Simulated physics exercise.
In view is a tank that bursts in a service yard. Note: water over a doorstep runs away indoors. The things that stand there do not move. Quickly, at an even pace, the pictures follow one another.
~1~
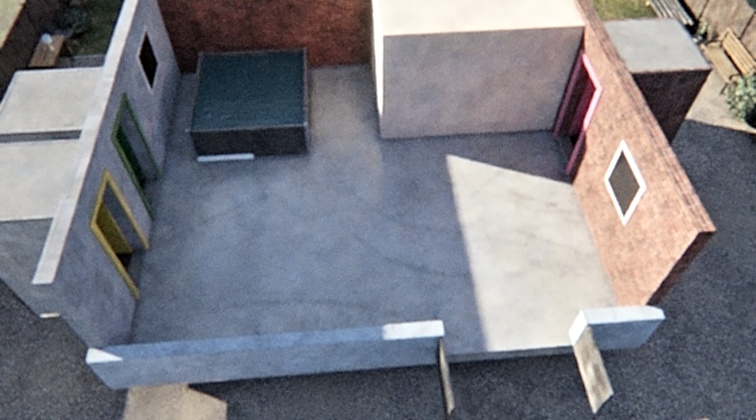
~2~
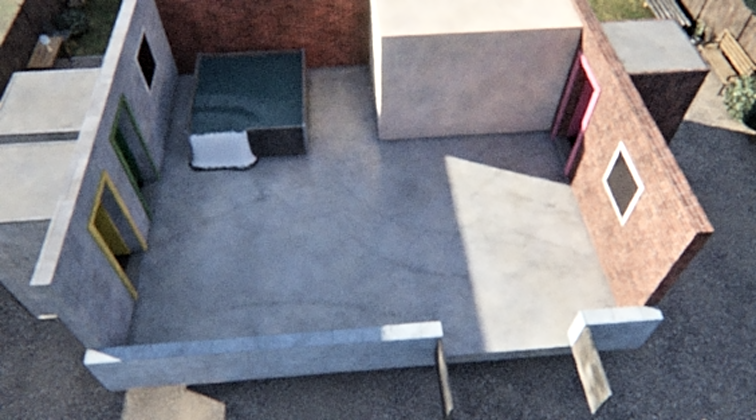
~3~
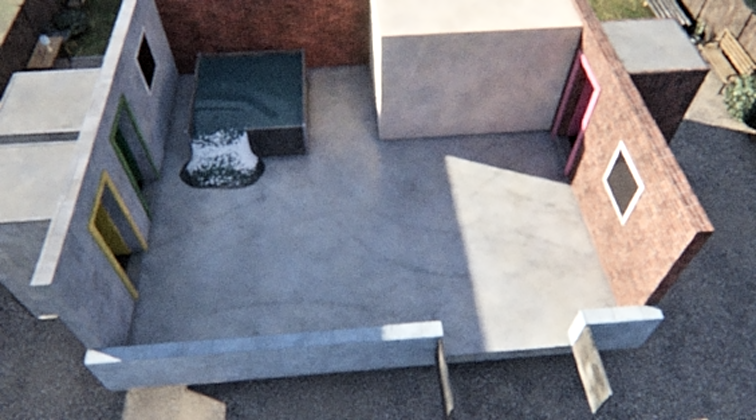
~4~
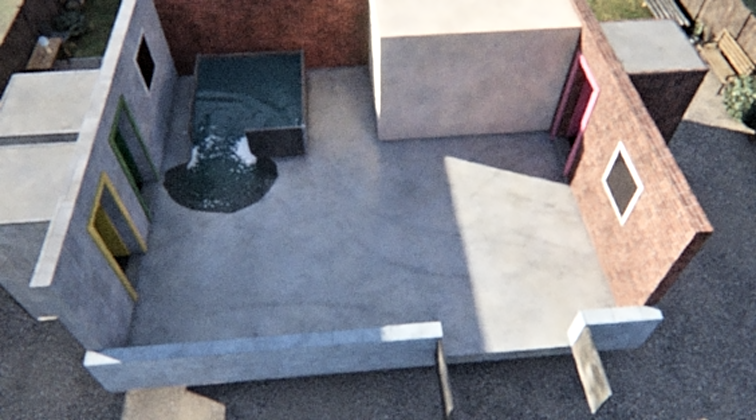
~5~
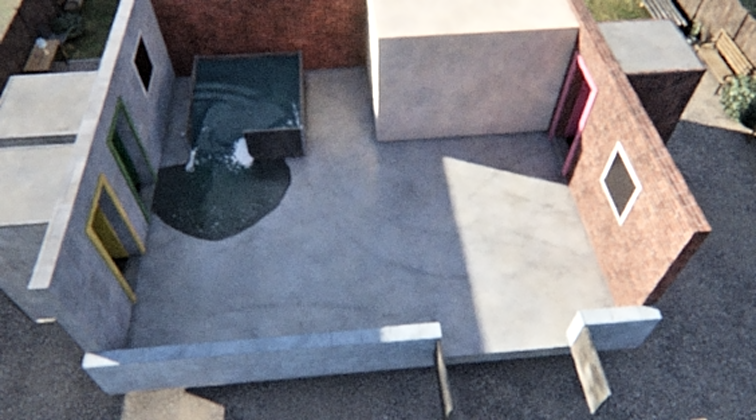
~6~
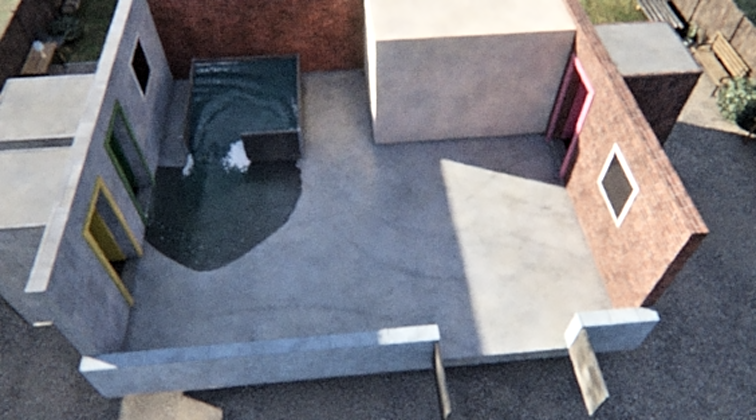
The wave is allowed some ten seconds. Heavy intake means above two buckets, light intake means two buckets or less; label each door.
Labels: Pink door: Light, green door: Heavy, yellow door: Heavy.
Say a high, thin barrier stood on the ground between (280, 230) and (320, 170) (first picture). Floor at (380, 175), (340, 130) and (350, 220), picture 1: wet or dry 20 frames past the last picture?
The first is still bare, the second still bare and the third still bare.
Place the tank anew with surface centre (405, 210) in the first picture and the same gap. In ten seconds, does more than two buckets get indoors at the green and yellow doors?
The green one gets little enough; the yellow one gets too much.
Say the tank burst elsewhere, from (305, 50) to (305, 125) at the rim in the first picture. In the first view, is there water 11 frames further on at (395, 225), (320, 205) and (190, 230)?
Going through them, the first would be submerged, the next still bare and the last still bare.
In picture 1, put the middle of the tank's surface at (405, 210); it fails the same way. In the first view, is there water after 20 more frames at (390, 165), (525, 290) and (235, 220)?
Result: Spared; inundated; inundated.
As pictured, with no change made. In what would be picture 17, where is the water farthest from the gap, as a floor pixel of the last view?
By then the tip should be at about (346, 353).
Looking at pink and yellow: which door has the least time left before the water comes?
I pick the yellow door.
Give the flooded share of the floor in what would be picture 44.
I make it 70 per cent.
A moment on, water covers 30 % of the floor; the pink door not reached, the green door under two buckets in, the yellow door under two buckets in.
Next, water covers 35 % of the floor; the pink door not reached, the green door over two buckets in, the yellow door over two buckets in.
Then, water covers 40 % of the floor; the pink door not reached, the green door far over two buckets in, the yellow door over two buckets in.
Later, water covers 70 % of the floor; the pink door not reached, the green door far over two buckets in, the yellow door far over two buckets in.
In the end, water covers 85 % of the floor; the pink door under two buckets in, the green door far over two buckets in, the yellow door far over two buckets in.
